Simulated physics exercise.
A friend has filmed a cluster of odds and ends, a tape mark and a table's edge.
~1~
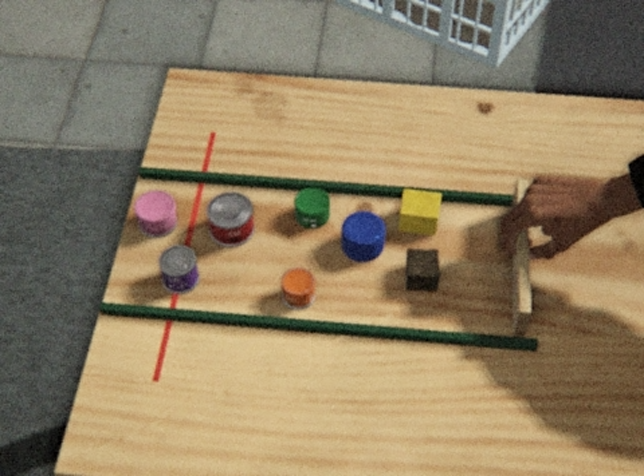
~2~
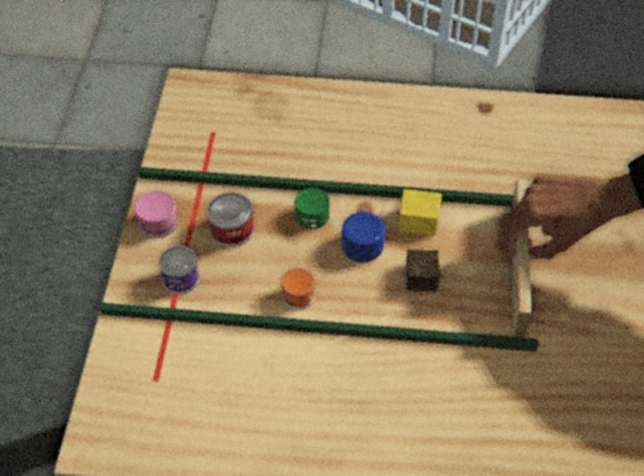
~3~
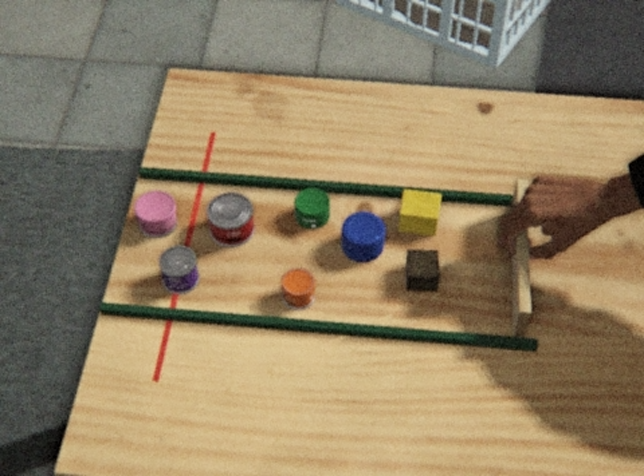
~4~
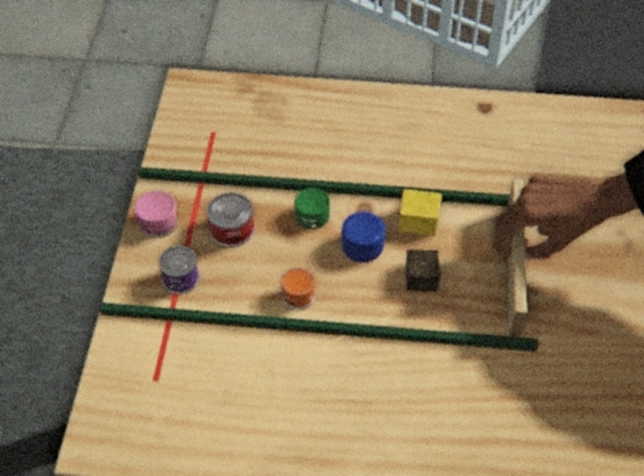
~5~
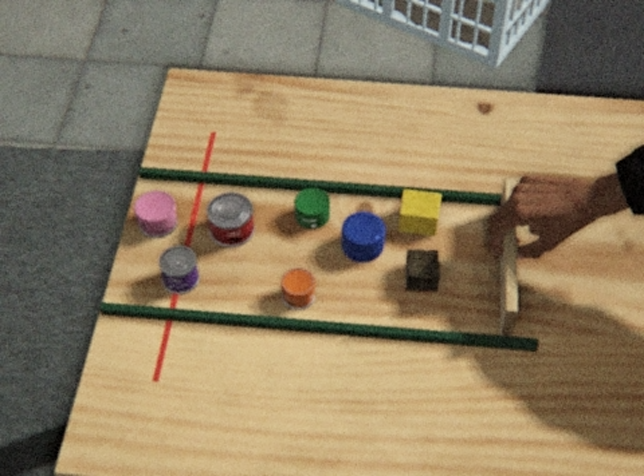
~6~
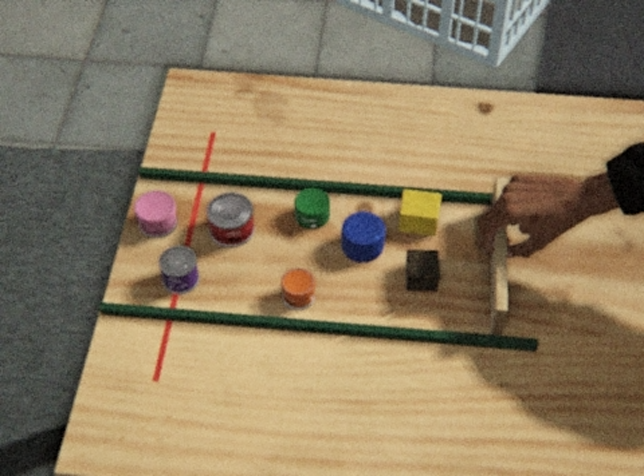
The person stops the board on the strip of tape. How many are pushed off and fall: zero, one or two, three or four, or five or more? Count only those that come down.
As it turns out, the number that fall off is one or two.
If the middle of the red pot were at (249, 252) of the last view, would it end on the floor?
Then it remains up.
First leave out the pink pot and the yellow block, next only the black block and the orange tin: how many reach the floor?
First 0, then 1.
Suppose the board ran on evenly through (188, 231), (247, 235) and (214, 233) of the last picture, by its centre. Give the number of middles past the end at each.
In that order 1, 0 and 1.
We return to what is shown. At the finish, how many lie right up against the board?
The number is 4.
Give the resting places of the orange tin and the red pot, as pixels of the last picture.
The orange tin at (160, 279), the red pot at (124, 225).
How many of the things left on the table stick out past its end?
That would be 2.
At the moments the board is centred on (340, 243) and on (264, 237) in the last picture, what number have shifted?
By then 4, and 6.
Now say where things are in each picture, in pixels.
In the first frame, pink pot (156, 214); purple tin (179, 270); red pot (231, 220); board (520, 257); tape (187, 245).
In the second frame, purple tin (179, 270); board (520, 257).
In the third frame, red pot (231, 220); blue lid (363, 237).
In the fourth frame, pink pot (157, 215); green tub (312, 209).
In the fifth frame, purple tin (179, 270); orange tin (298, 289).
In the sixth frame, pink pot (157, 215); purple tin (179, 270); red pot (231, 220); board (498, 255); tape (187, 245).
Soon after, none off yet; pink pot at rest near (157, 215); purple tin at rest near (179, 270); red pot at rest near (231, 220).
In the end, the number that fall off is one or two; gone, pink pot.
